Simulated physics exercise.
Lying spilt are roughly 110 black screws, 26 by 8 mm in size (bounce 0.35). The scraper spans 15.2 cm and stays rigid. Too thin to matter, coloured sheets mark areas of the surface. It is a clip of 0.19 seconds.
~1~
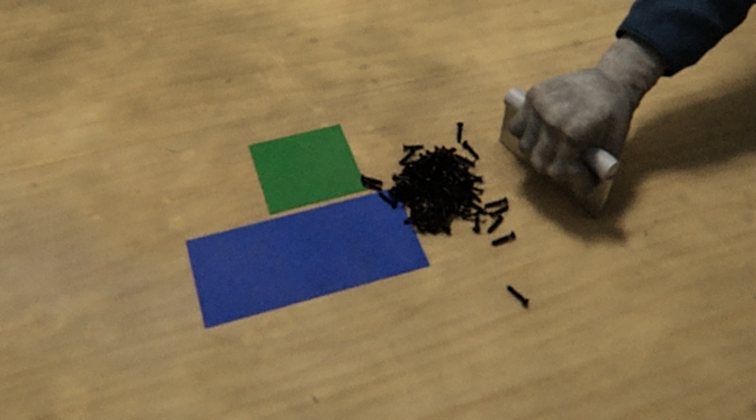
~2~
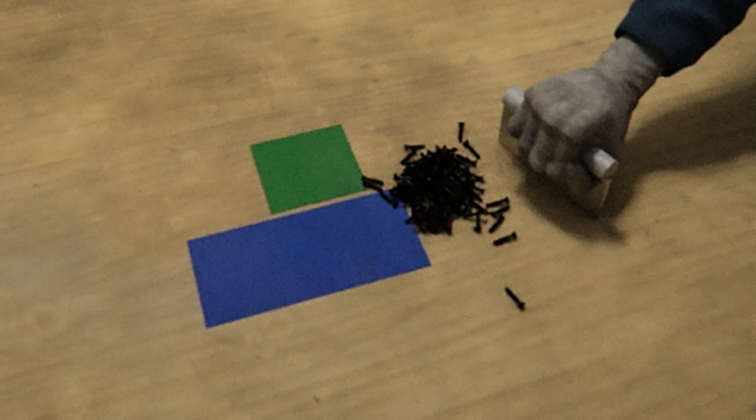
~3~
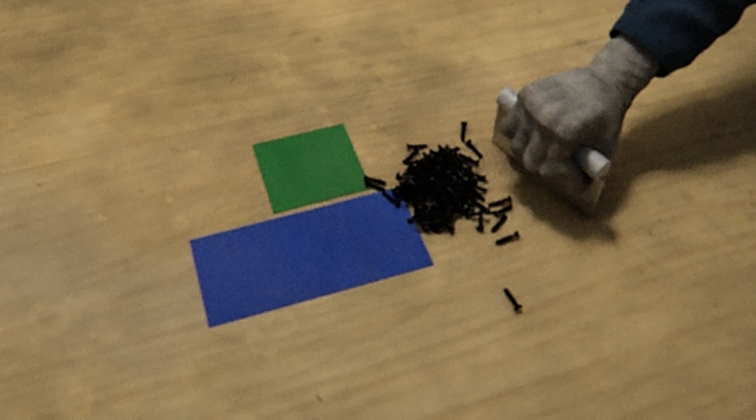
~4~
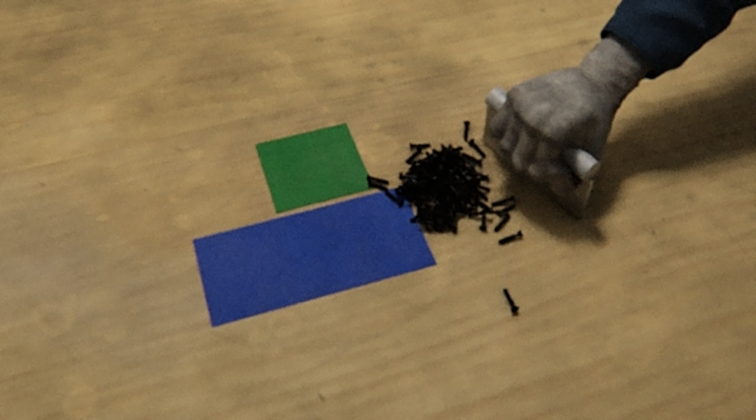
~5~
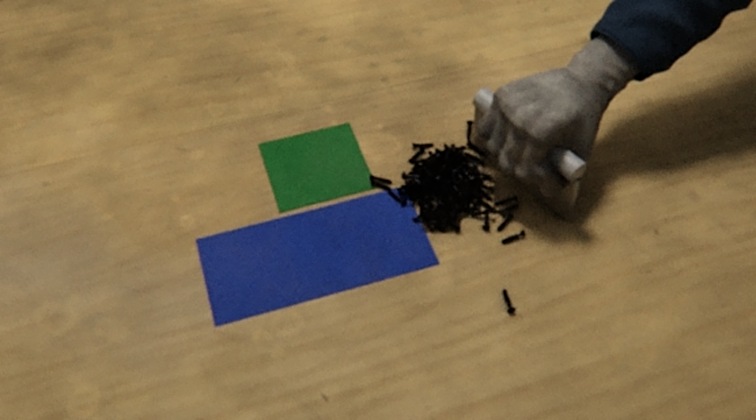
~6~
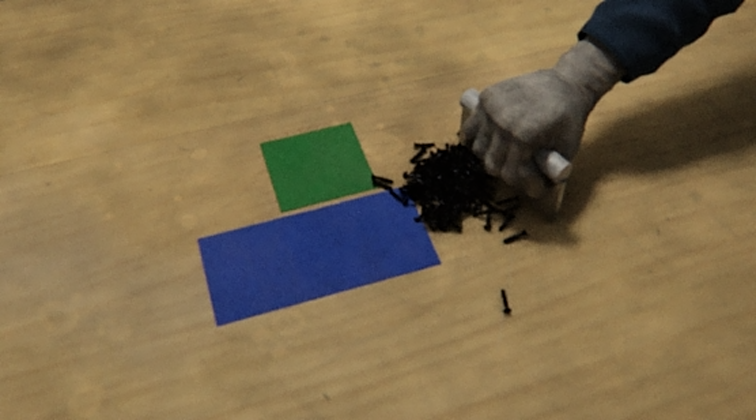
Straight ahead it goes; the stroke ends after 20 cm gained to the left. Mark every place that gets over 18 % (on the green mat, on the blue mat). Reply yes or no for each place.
Green mat: Yes; blue mat: Yes.
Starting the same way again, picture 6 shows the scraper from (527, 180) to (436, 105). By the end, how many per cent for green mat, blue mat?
In per cent: Green mat 25 and blue mat 55.
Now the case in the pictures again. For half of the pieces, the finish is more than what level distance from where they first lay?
Around 10 cm, measured level.
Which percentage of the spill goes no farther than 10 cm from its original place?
About 60 per cent.
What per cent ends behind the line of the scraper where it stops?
Share: Approx. 5 %.
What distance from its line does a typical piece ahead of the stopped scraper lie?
I'd say around 3 cm.
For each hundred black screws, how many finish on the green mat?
It works out to roughly 25 percent.
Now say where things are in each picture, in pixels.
In the first frame, scraper from (607, 185) to (509, 109); moved 0.0 cm; pieces shifted so far, 0; middle of the spill at (434, 183); blue mat at (307, 254); green mat at (307, 167).
In the second frame, scraper from (605, 185) to (507, 109); moved 0.3 cm; pieces shifted so far, 1; middle of the spill at (435, 183).
In the third frame, scraper from (599, 185) to (501, 109); moved 1.3 cm; pieces shifted so far, 1; middle of the spill at (437, 183).
In the fourth frame, scraper from (588, 185) to (491, 110); moved 2.8 cm; pieces shifted so far, 1; middle of the spill at (440, 182).
In the fifth frame, scraper from (575, 186) to (479, 110); moved 4.5 cm; pieces shifted so far, 2; middle of the spill at (443, 182).
In the sixth frame, scraper from (560, 187) to (466, 111); moved 6.2 cm; pieces shifted so far, 4; middle of the spill at (445, 181); blue mat at (318, 252); green mat at (318, 165).
Then, 0.20 s after the last picture, scraper 15 cm from its start, spill 13 cm wide; blue mat 35 %, green mat 5 %, off the mats 60 %.
Then, 0.39 s after the last picture, scraper 20 cm from its start, spill 16 cm wide; blue mat 60 %, green mat 25 %, off the mats 10 %.
Then, 0.56 s after the last picture, scraper 20 cm from its start, spill 16 cm wide; blue mat 60 %, green mat 25 %, off the mats 10 %.
In the end, blue mat 60 %, green mat 25 %, off the mats 10 %.
